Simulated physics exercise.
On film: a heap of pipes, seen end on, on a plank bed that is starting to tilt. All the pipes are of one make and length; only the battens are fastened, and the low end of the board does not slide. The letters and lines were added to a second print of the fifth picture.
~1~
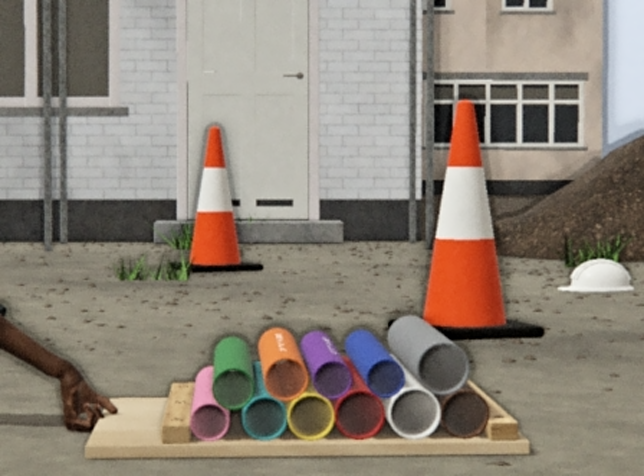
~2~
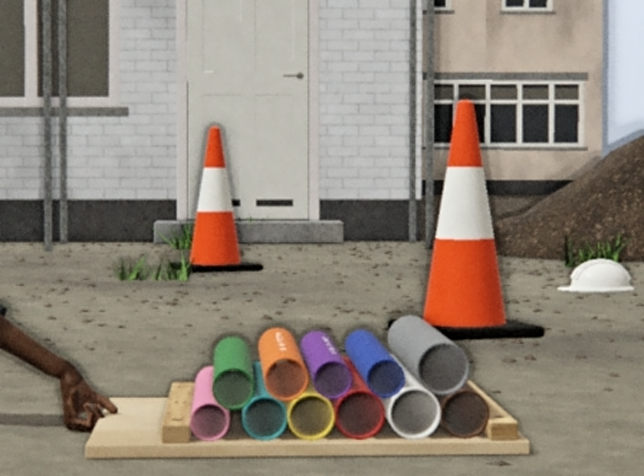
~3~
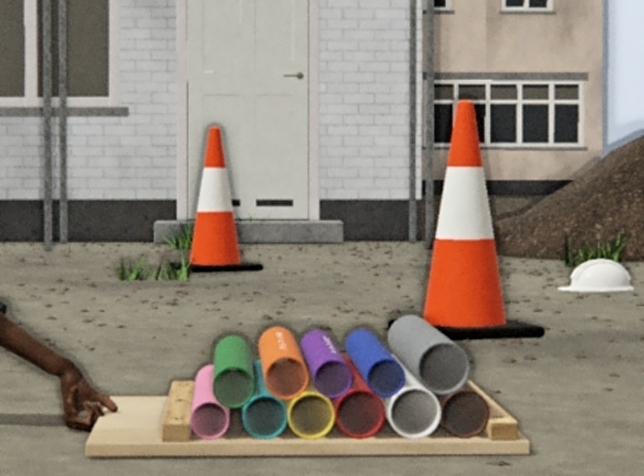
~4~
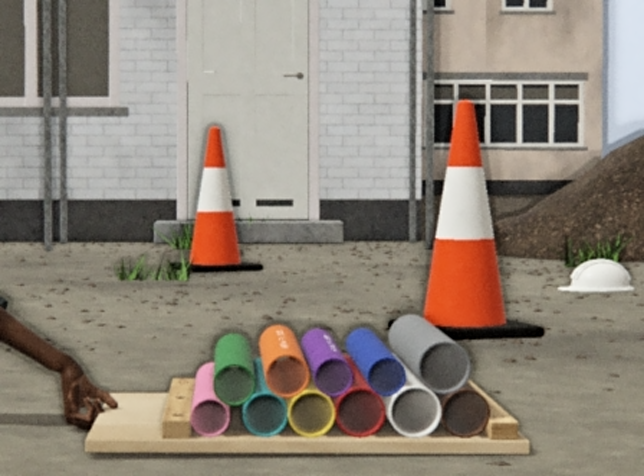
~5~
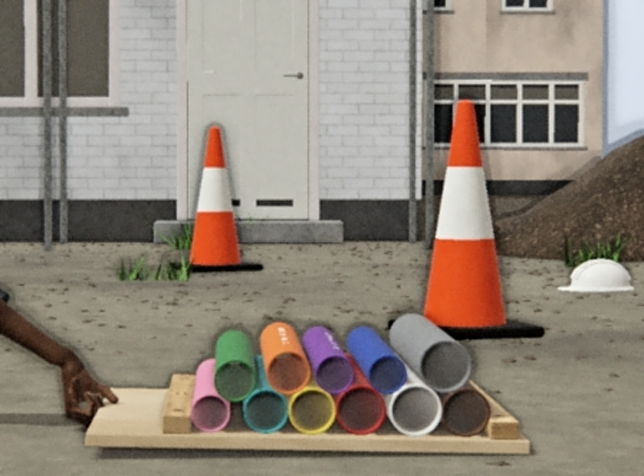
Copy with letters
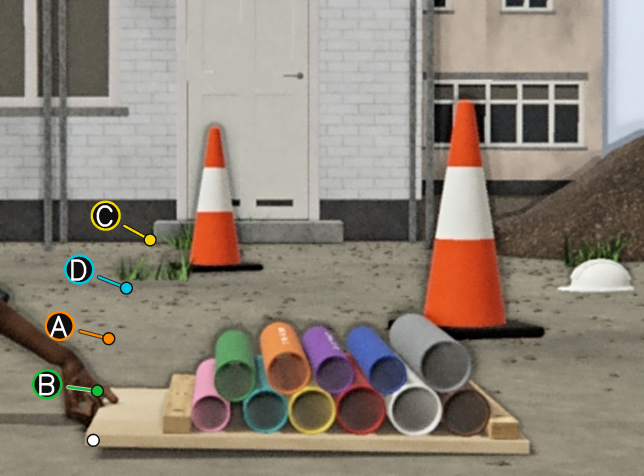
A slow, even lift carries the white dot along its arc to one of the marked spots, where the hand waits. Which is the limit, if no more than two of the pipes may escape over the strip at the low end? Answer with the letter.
Stop at C.
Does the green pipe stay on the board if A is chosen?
The green pipe: Yes.
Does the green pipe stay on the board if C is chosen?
Yes, with C.
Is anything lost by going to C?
Yes, at C.
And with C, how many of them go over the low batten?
At C the number is one.
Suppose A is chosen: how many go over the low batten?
With A, none.
On the copy, A at (109, 339); B at (97, 391); C at (150, 240); D at (126, 288); the white dot at (94, 440).
On C. First, board at 17°.
Then, board at 29°.
Finally, board at 29°, one over the low batten (grey).
By contrast, A none over the low batten; B none over the low batten; D none over the low batten.
